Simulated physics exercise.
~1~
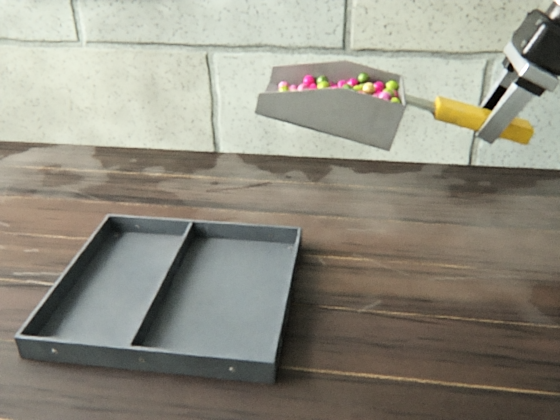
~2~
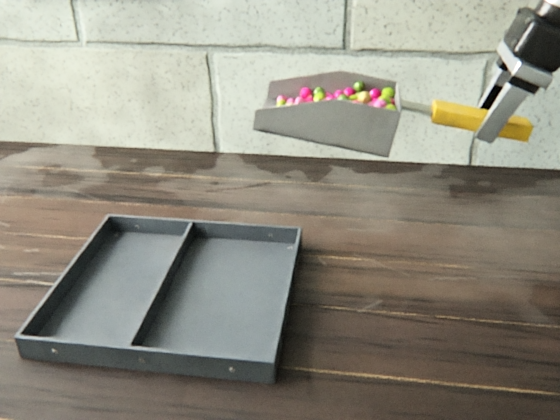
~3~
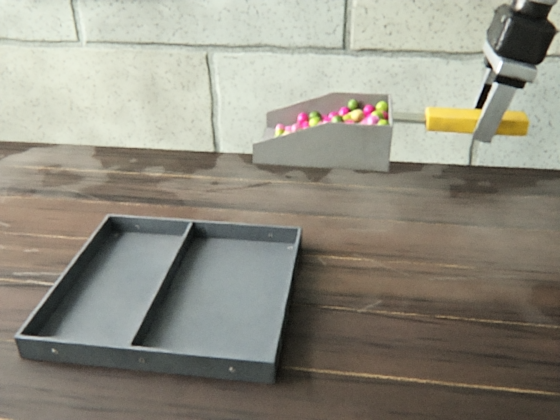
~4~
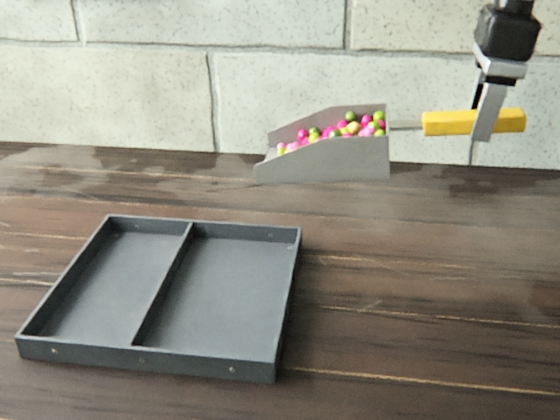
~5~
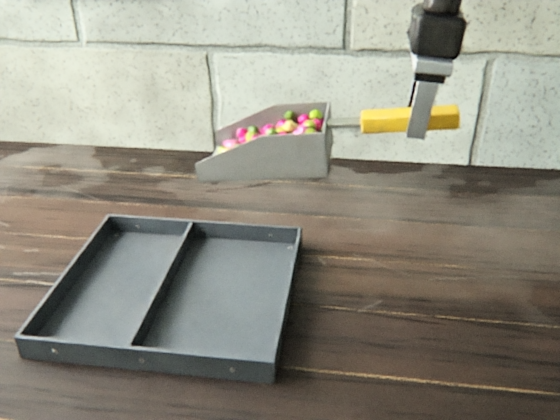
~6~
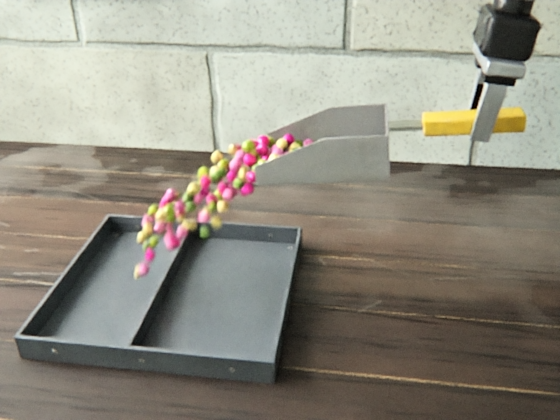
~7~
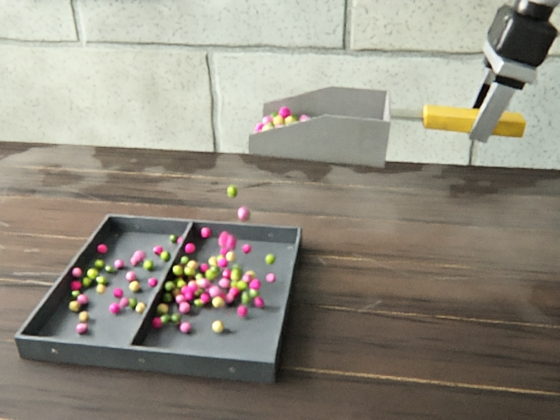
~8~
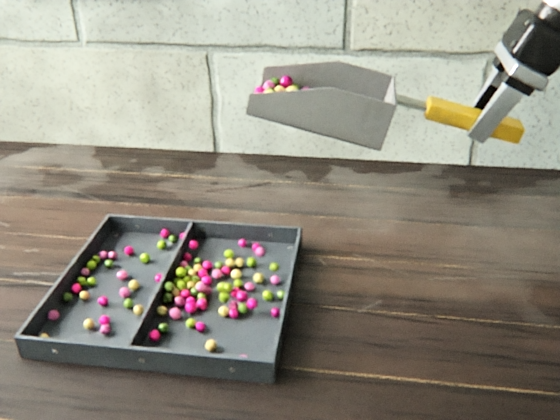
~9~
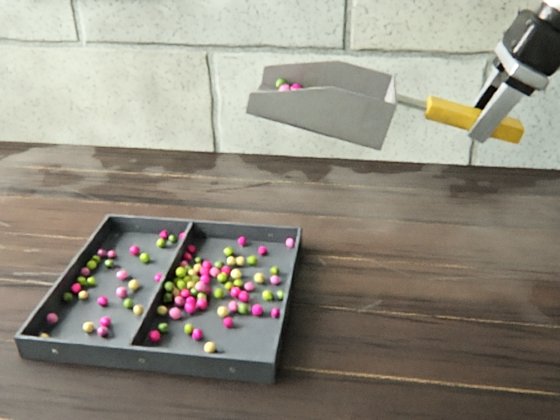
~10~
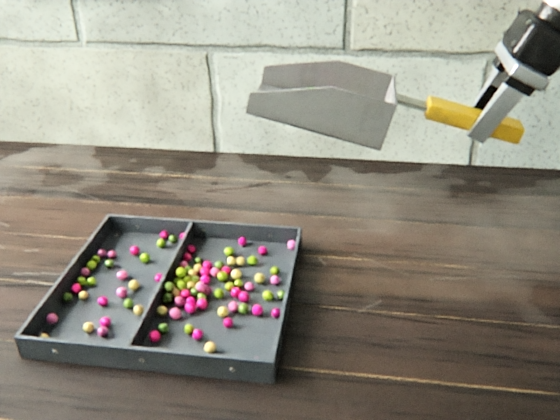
A robot arm at the upper right grips the yellow handle of a grey metal scoop full of small pink, green and yellow balls, seen from slightly above against a pale block wall. On the dark wooden table at the lower left sits a dark grey tray split in two by a divider. The arm lowers and levels the scoop, carries it left, then pulls it back right, and the balls stream over its front edge. They scatter into both sections, more on the right. The scoop tips back and rises, a few balls still inside, then holds still.
